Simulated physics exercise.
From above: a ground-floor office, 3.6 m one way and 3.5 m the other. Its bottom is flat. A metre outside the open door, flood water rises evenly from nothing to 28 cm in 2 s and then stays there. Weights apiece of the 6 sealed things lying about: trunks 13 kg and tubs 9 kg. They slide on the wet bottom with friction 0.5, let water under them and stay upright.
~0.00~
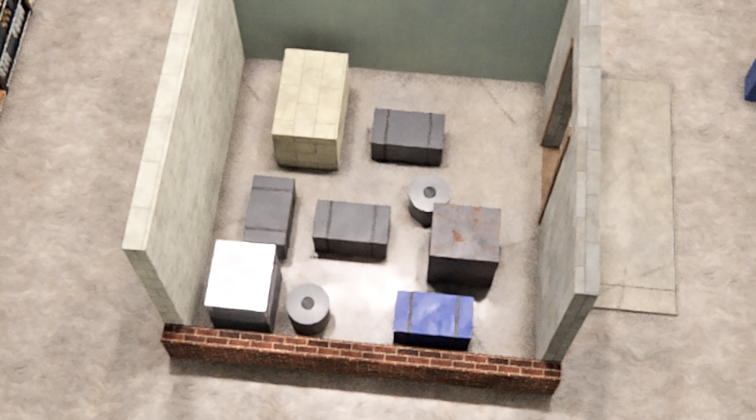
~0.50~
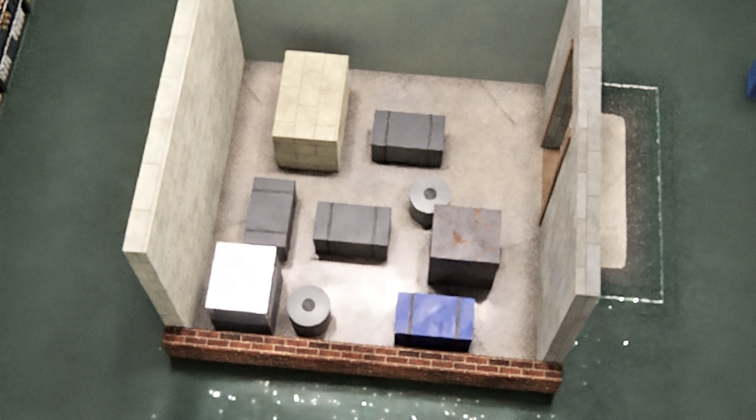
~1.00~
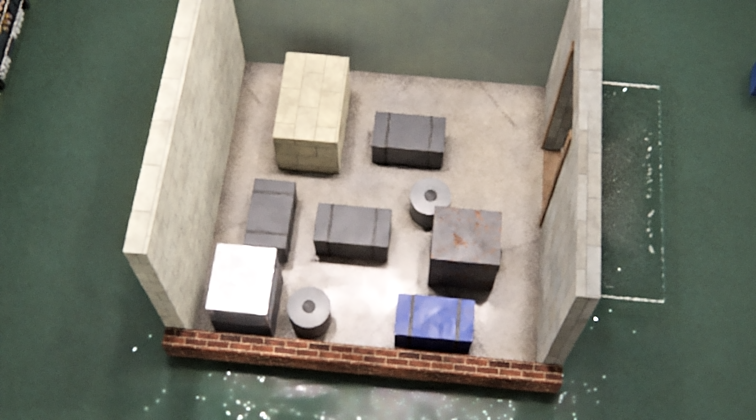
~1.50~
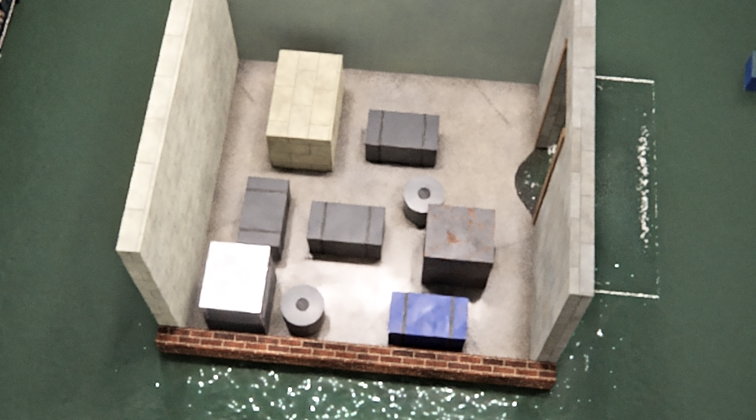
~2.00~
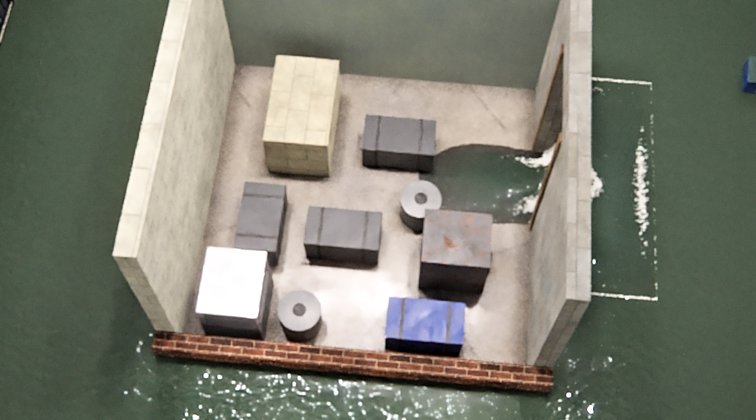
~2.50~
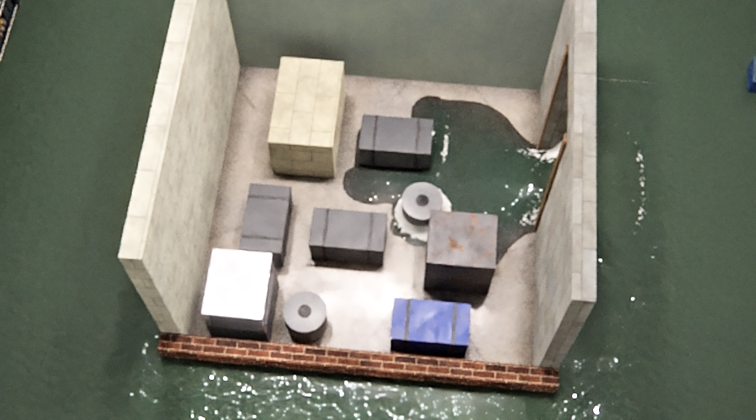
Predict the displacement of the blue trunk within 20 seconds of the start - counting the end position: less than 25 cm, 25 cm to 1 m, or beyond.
The blue trunk moves a short way.
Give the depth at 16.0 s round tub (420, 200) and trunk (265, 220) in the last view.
About 24 and 25 cm.
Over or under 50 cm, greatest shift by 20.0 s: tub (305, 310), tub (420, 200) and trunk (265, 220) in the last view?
In that order: Past it, past it, under.
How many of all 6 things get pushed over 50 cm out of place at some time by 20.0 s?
That makes 5.
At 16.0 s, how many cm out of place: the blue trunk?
About 80 cm.
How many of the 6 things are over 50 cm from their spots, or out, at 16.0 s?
I count 5.
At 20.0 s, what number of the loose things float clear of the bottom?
At that moment 6.
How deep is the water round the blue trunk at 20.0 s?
Roughly 28 cm.
After 4.0 s the blue trunk is near (431, 321), 0.0 m from its start, aground; 2 afloat.
After 9.0 s the blue trunk is near (498, 299), 0.7 m from its start, afloat; 6 afloat.
After 16.0 s the blue trunk is near (501, 295), 0.7 m from its start, afloat; 6 afloat.
After 20.0 s the blue trunk is near (502, 294), 0.7 m from its start, afloat; 6 afloat.
